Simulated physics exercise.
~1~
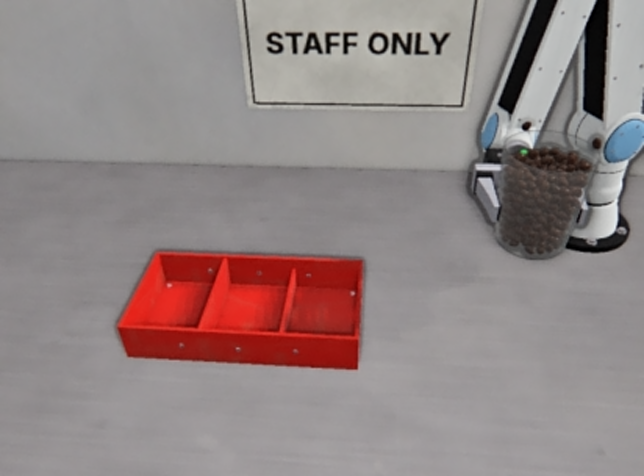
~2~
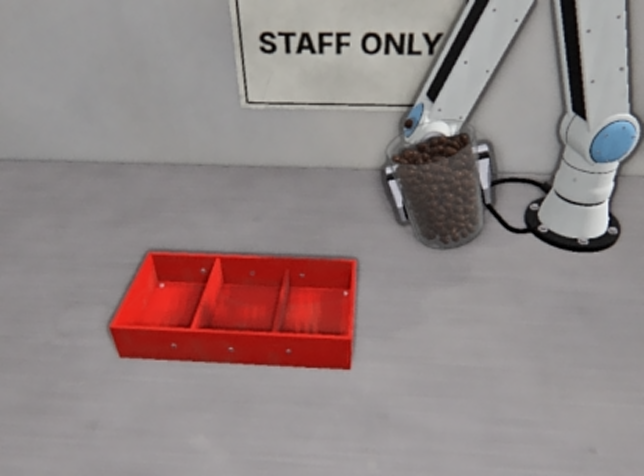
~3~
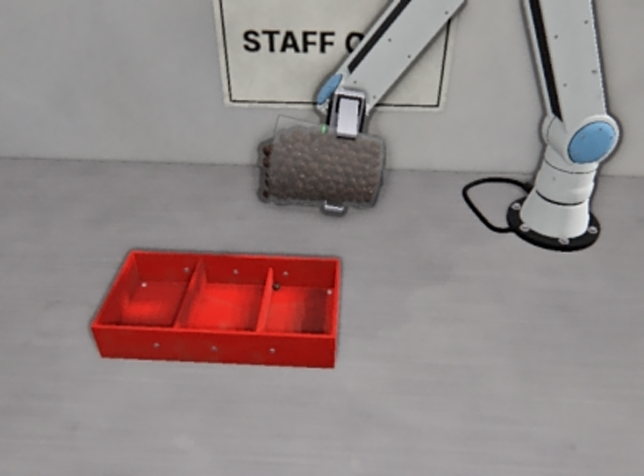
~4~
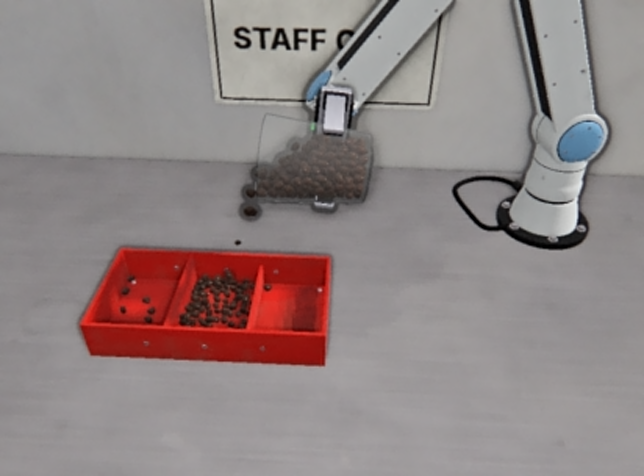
On a grey tabletop, a robot arm carrying a clear tumbler left and tipping dark beans into a red box, mostly its middle part.
